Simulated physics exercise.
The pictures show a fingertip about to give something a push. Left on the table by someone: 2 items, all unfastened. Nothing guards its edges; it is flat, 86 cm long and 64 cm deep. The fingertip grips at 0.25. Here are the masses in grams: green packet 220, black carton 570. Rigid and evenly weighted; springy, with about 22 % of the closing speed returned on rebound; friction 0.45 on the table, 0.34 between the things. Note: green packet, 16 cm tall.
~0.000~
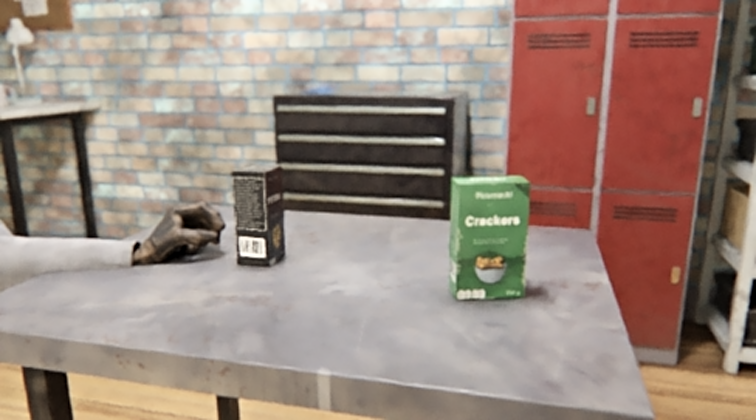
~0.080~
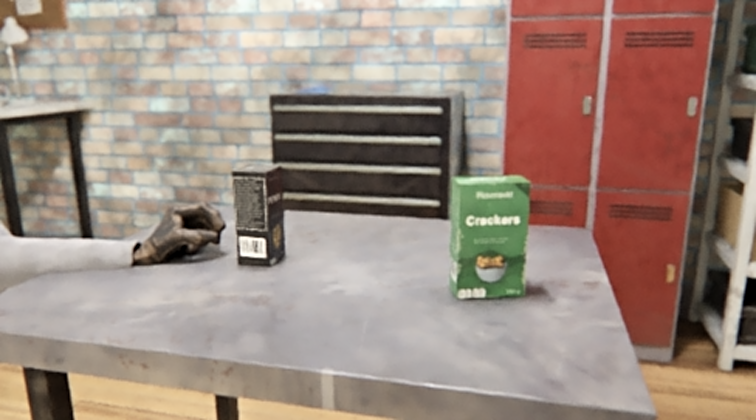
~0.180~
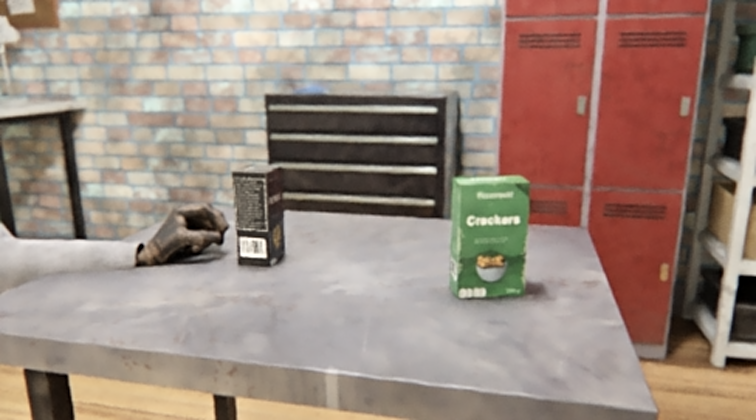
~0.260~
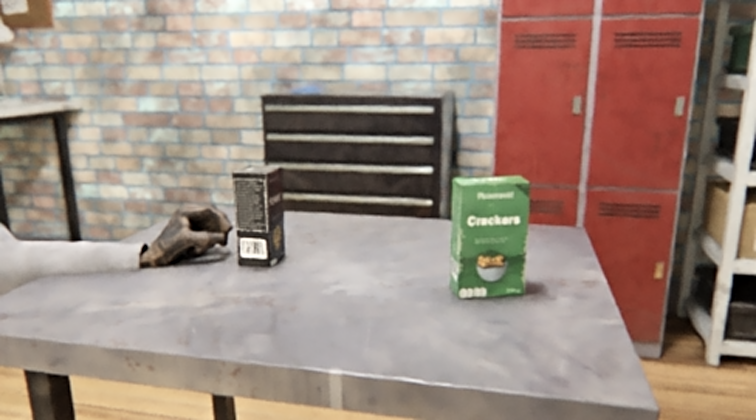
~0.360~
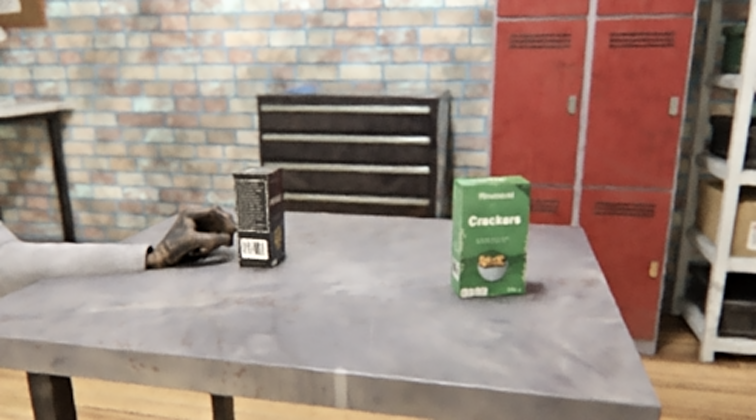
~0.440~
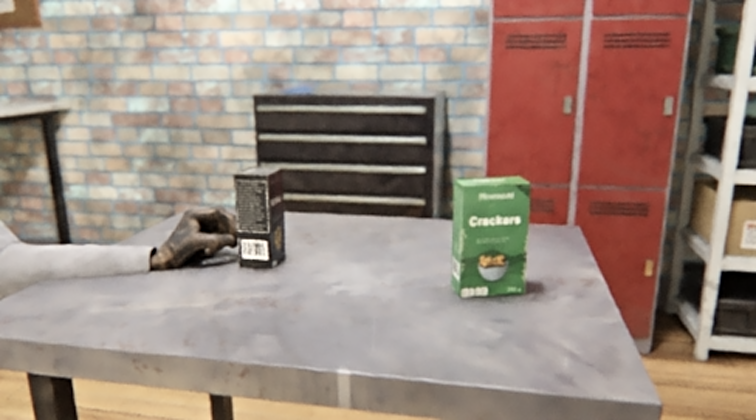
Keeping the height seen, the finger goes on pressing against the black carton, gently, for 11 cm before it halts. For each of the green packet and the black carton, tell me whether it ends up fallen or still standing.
Outcome: The green packet keeps its balance. The black carton keeps its balance.
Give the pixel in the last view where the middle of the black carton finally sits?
Roughly pixel (325, 220).
Around 0.74 s, finger moved 6 cm.
Around 1.14 s, finger moved 9 cm; black carton shifted 5 cm near (289, 218).
Around 1.44 s, finger moved 12 cm; black carton shifted 8 cm near (305, 219).
Around 1.74 s, finger moved 15 cm; black carton shifted 10 cm near (320, 220).
Finally (2.4 s), not toppled but over 5 cm from the start, black carton; green packet still in place (within 5 cm). Final places as that camera would see them, green packet near (489, 237), black carton near (325, 220).
